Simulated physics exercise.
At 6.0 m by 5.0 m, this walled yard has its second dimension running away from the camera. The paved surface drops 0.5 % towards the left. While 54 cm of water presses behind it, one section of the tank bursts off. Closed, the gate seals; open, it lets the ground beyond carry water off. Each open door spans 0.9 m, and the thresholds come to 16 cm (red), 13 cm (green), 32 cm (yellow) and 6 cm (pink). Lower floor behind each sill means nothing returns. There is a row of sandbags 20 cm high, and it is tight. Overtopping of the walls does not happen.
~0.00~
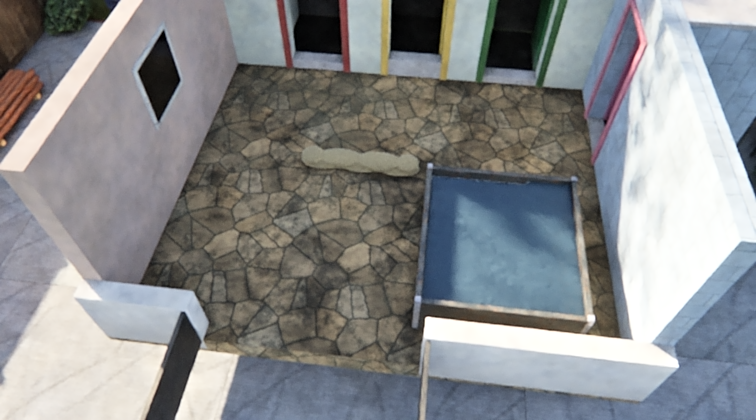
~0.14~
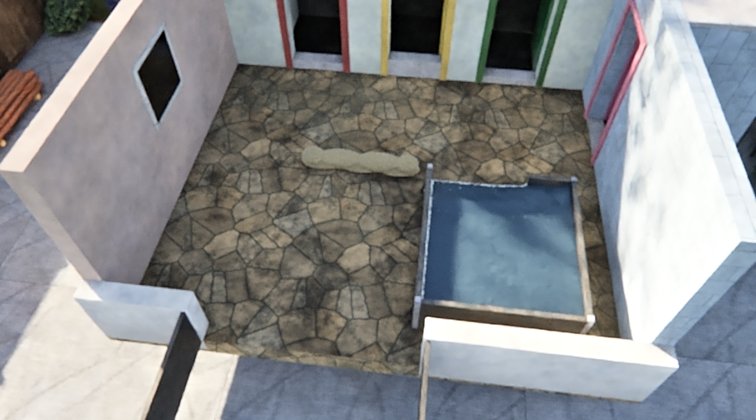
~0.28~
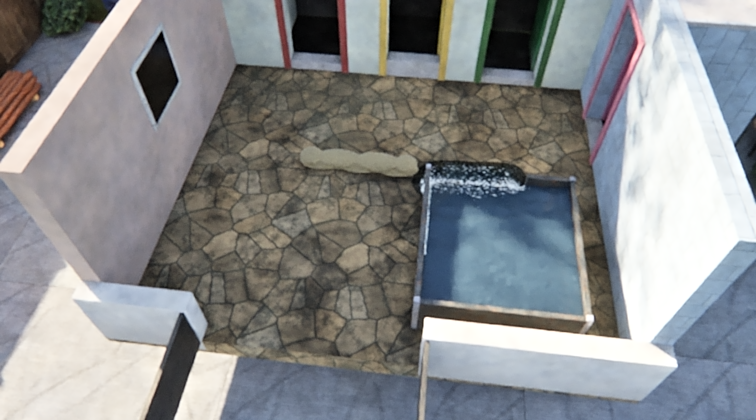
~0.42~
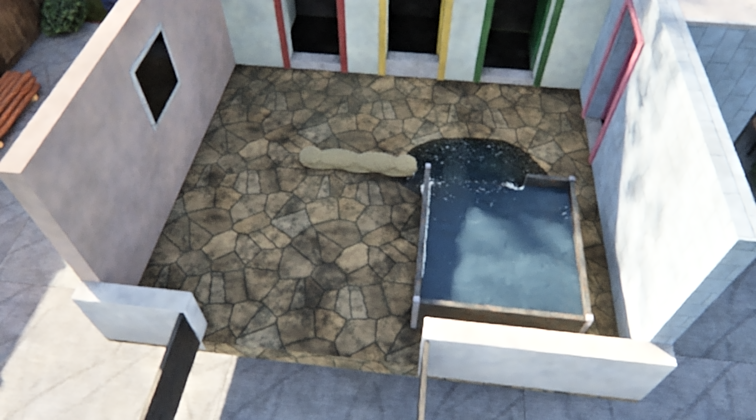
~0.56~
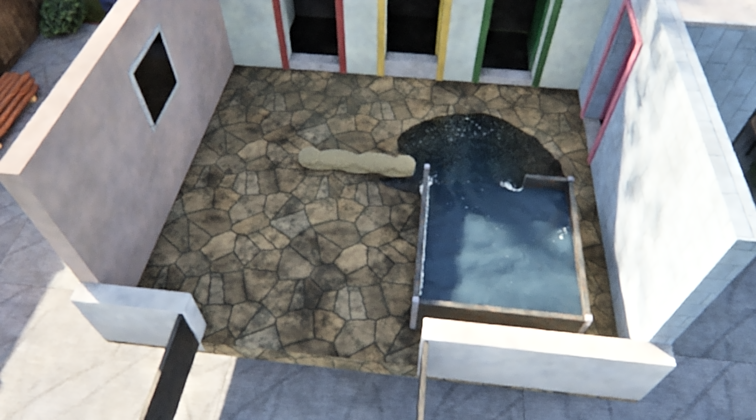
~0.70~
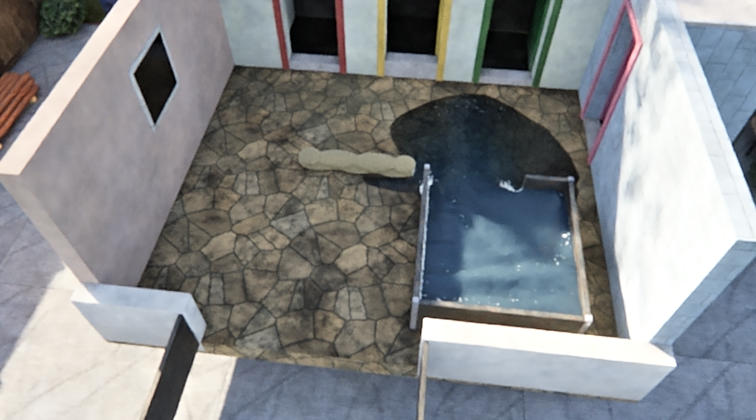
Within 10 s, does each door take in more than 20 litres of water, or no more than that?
In that time the red door takes in no more, the green door takes in more, the yellow door takes in no more, the pink door takes in more.
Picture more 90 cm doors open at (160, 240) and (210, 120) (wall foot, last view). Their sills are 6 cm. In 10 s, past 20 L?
Taking them in order, the first is fine and the second too much.
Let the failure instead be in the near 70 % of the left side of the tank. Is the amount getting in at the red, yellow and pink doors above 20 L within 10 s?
Then red does not exceed it, yellow does not exceed it, pink does not exceed it.
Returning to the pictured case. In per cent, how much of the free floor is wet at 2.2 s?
Near 35 per cent is wet.
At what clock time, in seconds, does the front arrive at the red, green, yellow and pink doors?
Arrival times: Red 1.8 seconds, green 0.9 seconds, yellow 1.0 seconds, pink 1.0 seconds.
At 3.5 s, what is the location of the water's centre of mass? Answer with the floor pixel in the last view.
I'd say somewhere around (445, 167).
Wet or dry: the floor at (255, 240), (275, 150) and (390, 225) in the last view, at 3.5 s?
Point 1: Unreached; point 2: Unreached; point 3: Unreached.
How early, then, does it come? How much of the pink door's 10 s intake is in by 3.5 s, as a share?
About 20 per cent.
After 1.4 s water covers 30 % of the floor and is deepest (28 cm) near (454, 189); red door not reached, green door 17 cm at the sill, 8 L in, yellow door 24 cm at the sill, 0 L in, pink door 4 cm at the sill, 0 L in.
After 2.2 s water covers 35 % of the floor and is deepest (29 cm) near (437, 91); red door 10 cm at the sill, 0 L in, green door 24 cm at the sill, 42 L in, yellow door 26 cm at the sill, 0 L in, pink door 3 cm at the sill, 0 L in.
After 3.5 s water covers 45 % of the floor and is deepest (25 cm) near (234, 69); red door 9 cm at the sill, 0 L in, green door 19 cm at the sill, 94 L in, yellow door 17 cm at the sill, 0 L in, pink door 10 cm at the sill, 7 L in.
After 6.0 s water covers 75 % of the floor and is deepest (15 cm) near (604, 367); red door 7 cm at the sill, 0 L in, green door 12 cm at the sill, 106 L in, yellow door 12 cm at the sill, 0 L in, pink door 9 cm at the sill, 33 L in.
After 10.0 s water covers 95 % of the floor and is deepest (12 cm) near (125, 315); red door 8 cm at the sill, 0 L in, green door 6 cm at the sill, 107 L in, yellow door 7 cm at the sill, 0 L in, pink door 5 cm at the sill, 40 L in.
